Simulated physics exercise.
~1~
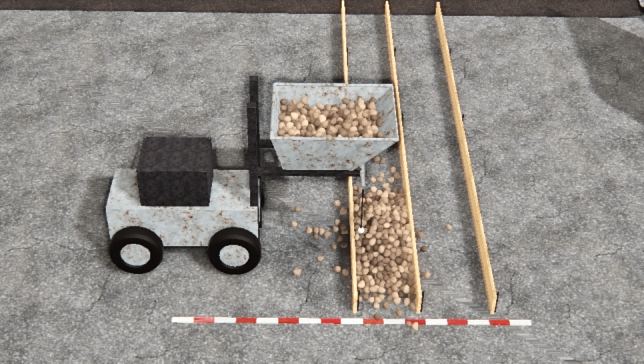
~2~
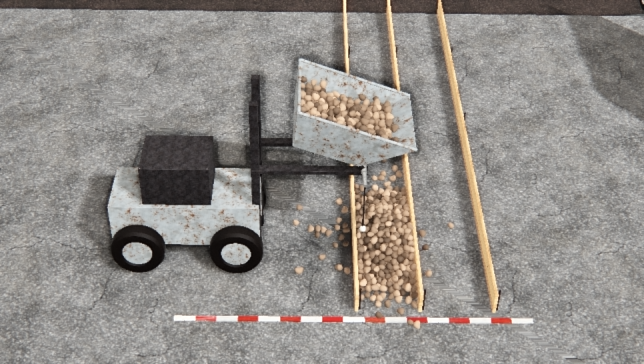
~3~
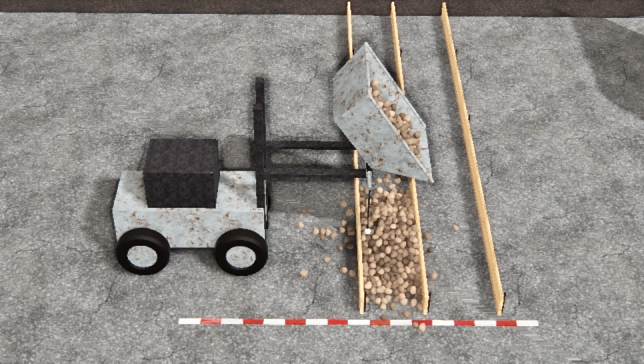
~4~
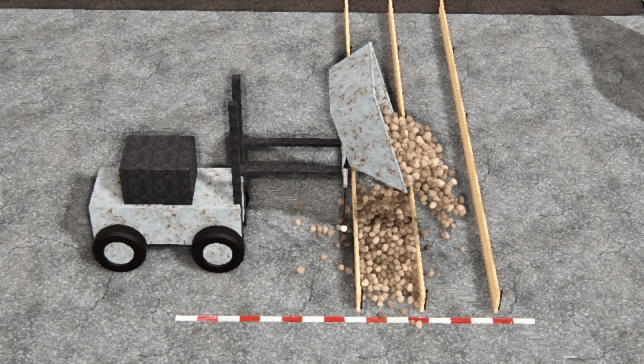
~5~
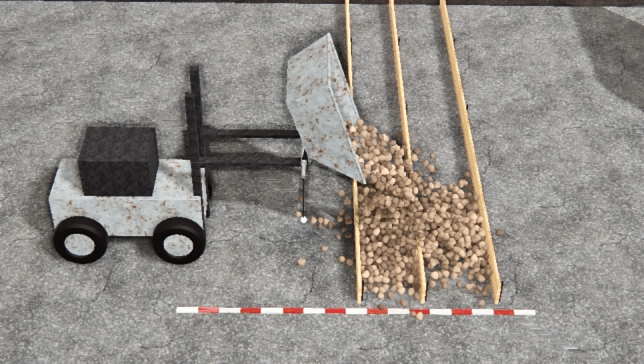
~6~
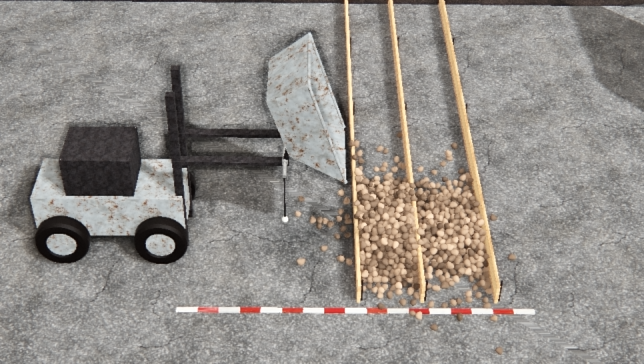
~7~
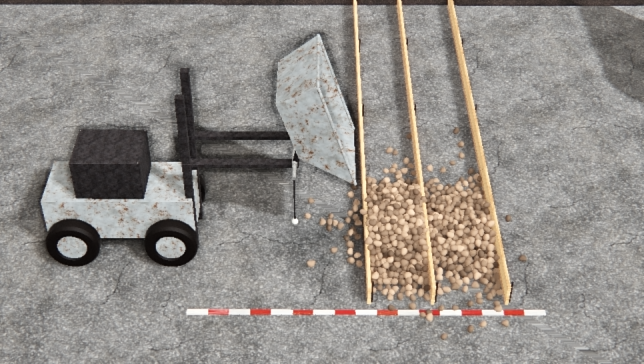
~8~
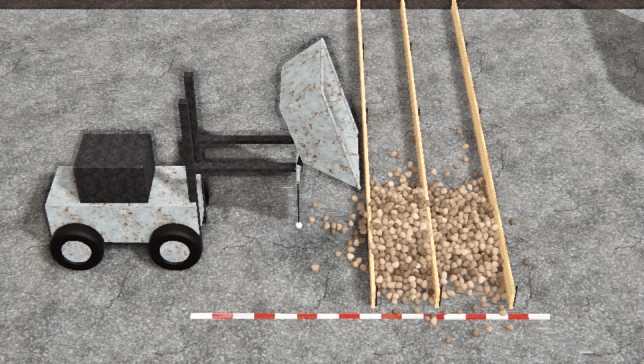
Small forklift tipping a skip of rounded cobbles over wooden boards, backing left as they spill across both bays and settle.
